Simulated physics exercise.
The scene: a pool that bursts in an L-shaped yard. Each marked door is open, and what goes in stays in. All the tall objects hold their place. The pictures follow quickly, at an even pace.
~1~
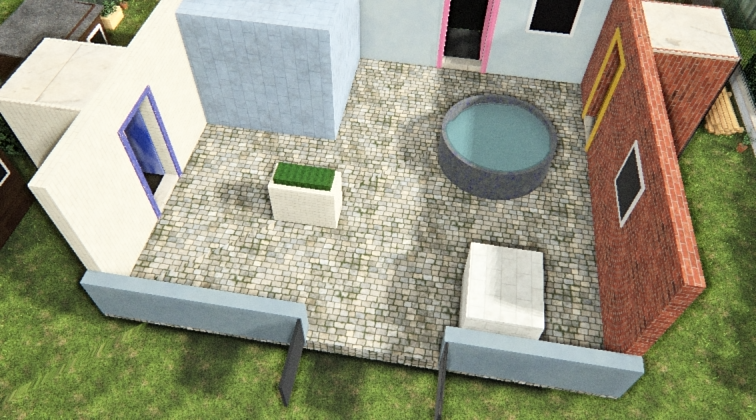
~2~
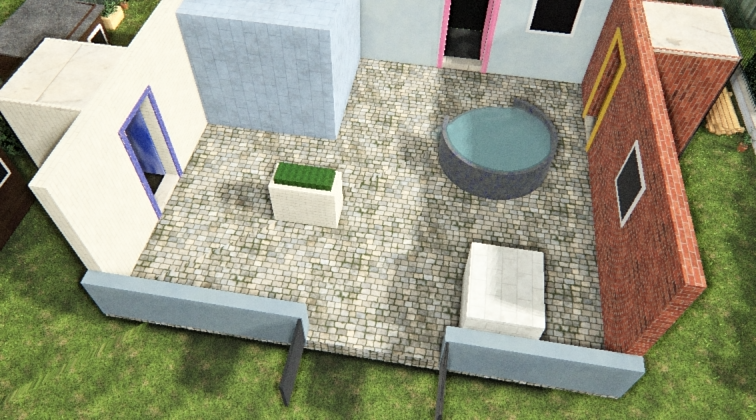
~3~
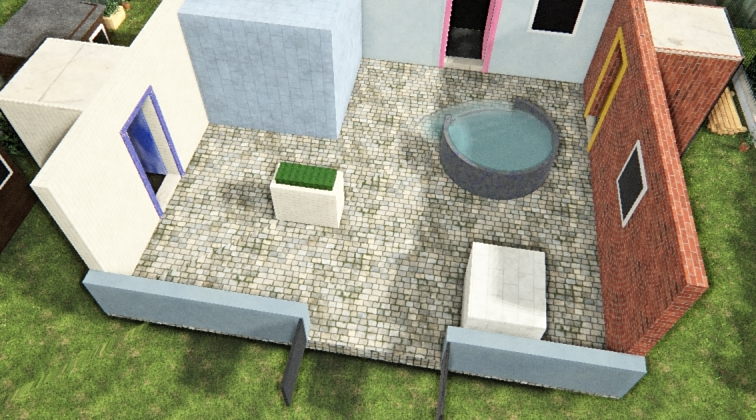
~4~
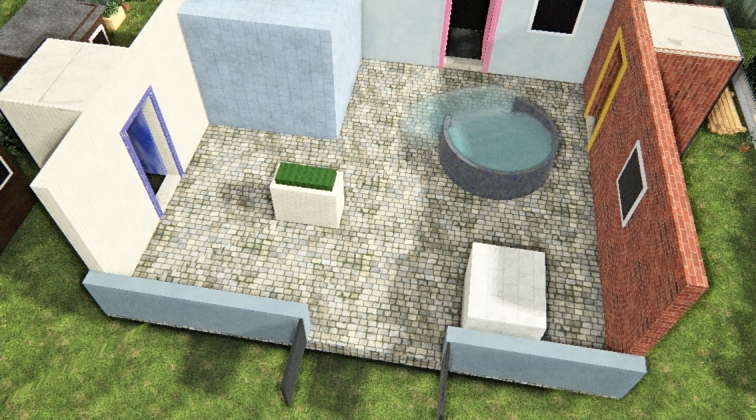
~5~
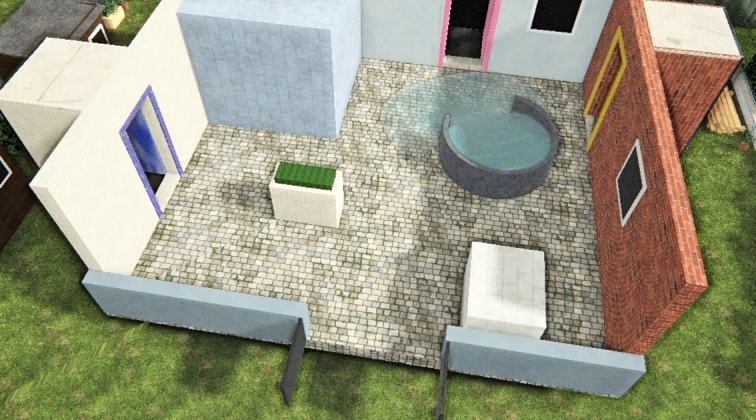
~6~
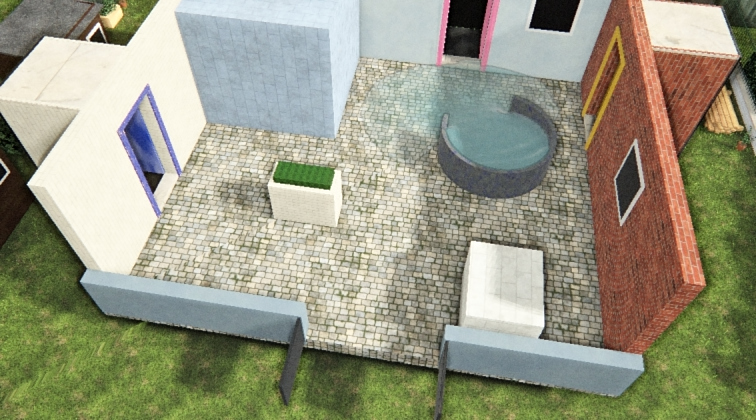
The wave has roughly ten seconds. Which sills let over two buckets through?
In the end: The blue door stays under that; the pink door takes more than that; the yellow door stays under that.
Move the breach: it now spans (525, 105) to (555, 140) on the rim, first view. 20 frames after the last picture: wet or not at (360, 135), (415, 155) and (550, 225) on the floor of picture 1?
In that order: Dry, free of water, wet.
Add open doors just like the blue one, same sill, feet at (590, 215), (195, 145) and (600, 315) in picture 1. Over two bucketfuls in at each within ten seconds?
As listed: Lets less in, stays under, is under.
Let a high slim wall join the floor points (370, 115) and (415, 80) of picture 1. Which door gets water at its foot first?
It is the pink one.
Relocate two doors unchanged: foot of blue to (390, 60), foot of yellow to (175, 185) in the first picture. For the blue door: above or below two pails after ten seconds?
The blue one lets more in.
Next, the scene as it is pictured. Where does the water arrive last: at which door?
Last comes the blue door.
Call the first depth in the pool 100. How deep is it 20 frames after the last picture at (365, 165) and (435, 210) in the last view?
In turn 12 and 0 in a hundred.
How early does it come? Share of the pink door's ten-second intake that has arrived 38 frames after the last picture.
Close to 100 %.
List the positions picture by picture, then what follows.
Still water in the round tank at (498, 135), in the first frame.
Water pours out on the round tank's far side and has run to a hidden place, in the second frame.
The front is at a hidden place, out from the gap on the round tank's far side, in the third frame.
Water pours out on the round tank's far side and has run to (512, 92), in the fourth frame.
Water pours out on the round tank's far side and has run to (509, 77), in the fifth frame.
Water pours out on the round tank's far side and has run to (377, 86), in the sixth frame.
A moment on, water covers 20 % of the floor; the blue door not reached, the pink door over two buckets in, the yellow door not reached.
Next, water covers 20 % of the floor; the blue door not reached, the pink door far over two buckets in, the yellow door not reached.
Then, water covers 40 % of the floor; the blue door not reached, the pink door far over two buckets in, the yellow door wet at the sill, nothing in.
Later, water covers 70 % of the floor; the blue door wet at the sill, nothing in, the pink door far over two buckets in, the yellow door wet at the sill, nothing in.
In the end, water covers 85 % of the floor; the blue door wet at the sill, nothing in, the pink door far over two buckets in, the yellow door wet at the sill, nothing in.
